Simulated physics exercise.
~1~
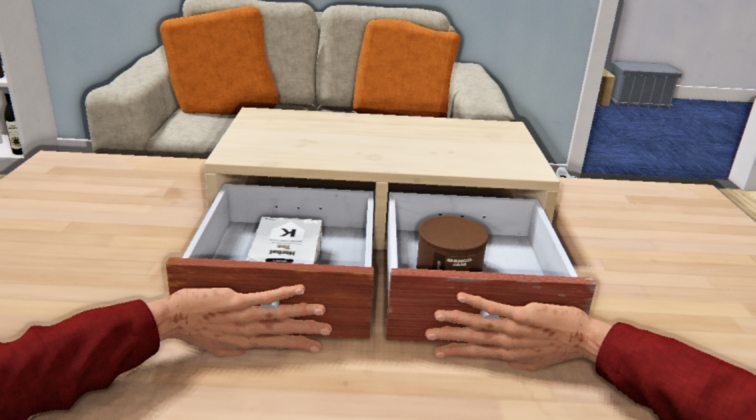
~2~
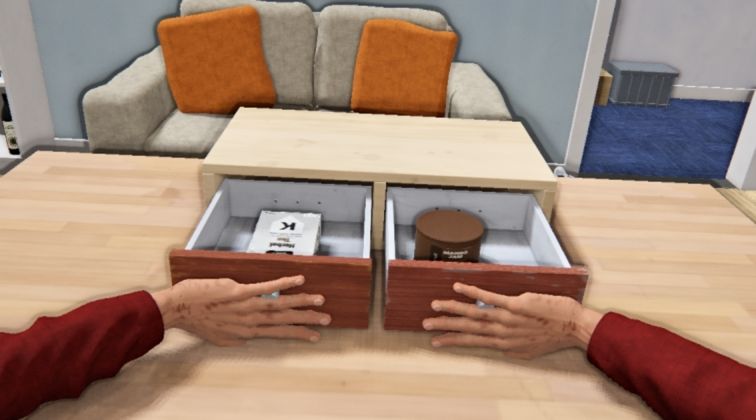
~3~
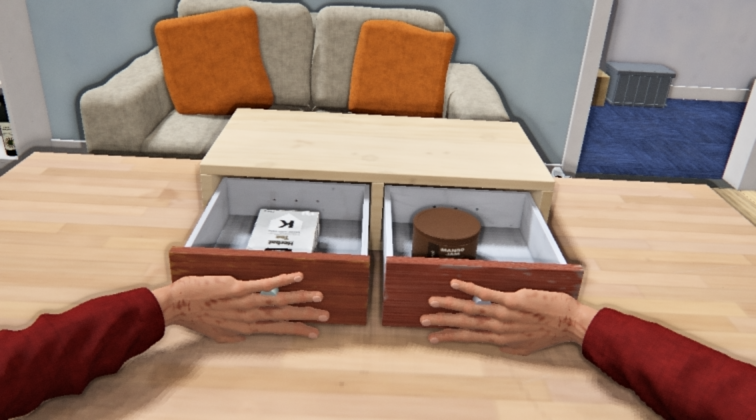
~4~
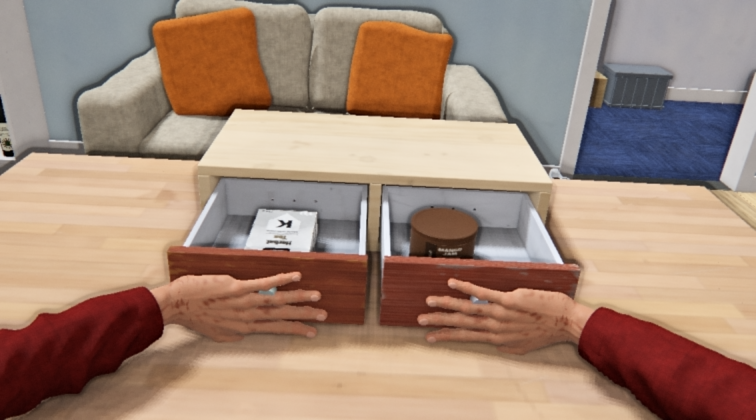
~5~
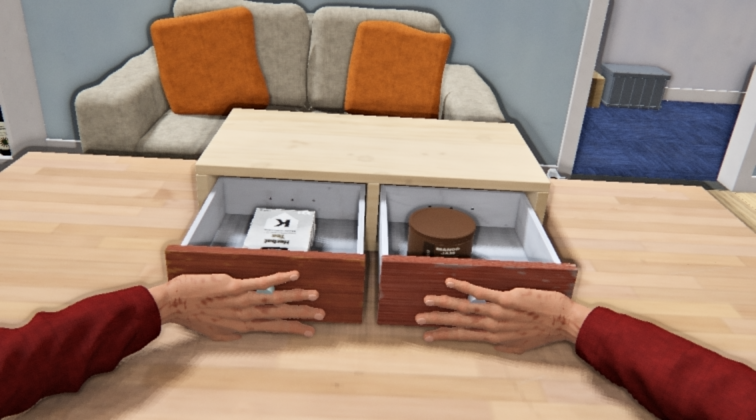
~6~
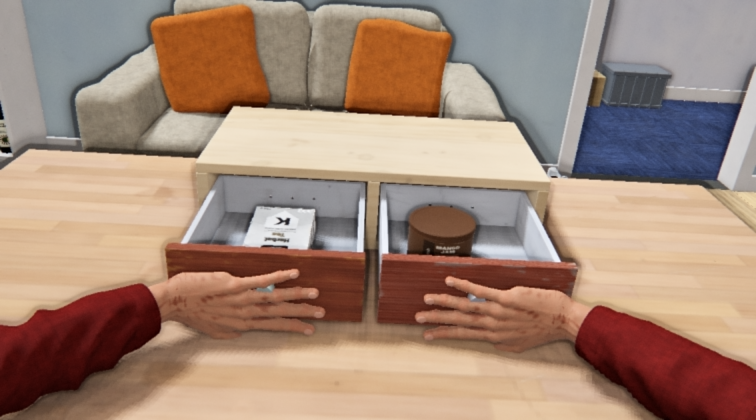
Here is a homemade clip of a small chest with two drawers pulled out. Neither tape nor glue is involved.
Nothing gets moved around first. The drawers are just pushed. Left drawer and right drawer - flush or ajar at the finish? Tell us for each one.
Finish - left drawer flush; right drawer flush.
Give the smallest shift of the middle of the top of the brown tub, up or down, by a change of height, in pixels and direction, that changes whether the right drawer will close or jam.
The switch comes 16 pixels further up.
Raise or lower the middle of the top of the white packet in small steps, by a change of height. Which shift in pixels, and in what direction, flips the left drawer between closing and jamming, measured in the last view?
Move it 28 pixels upward and it flips.
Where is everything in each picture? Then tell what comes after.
In the first frame, left drawer (286, 248) wide open; right drawer (474, 257) wide open; white packet (286, 255).
In the second frame, right drawer (470, 250) wide open; brown tub (448, 245).
In the third frame, left drawer (285, 239) wide open; chest (377, 177).
In the fourth frame, right drawer (465, 247) wide open; white packet (283, 245).
In the fifth frame, left drawer (281, 238) wide open; brown tub (440, 241).
In the sixth frame, left drawer (281, 236) wide open; right drawer (462, 245) wide open; chest (373, 176).
Then, 0.38 s later than the last frame, left drawer starting in; right drawer starting in.
Then, 0.64 s later than the last frame, left drawer about half in; right drawer about half in.
Then, 0.84 s later than the last frame, left drawer nearly in; right drawer nearly in.
When it is over, the left drawer closes; the right drawer closes.
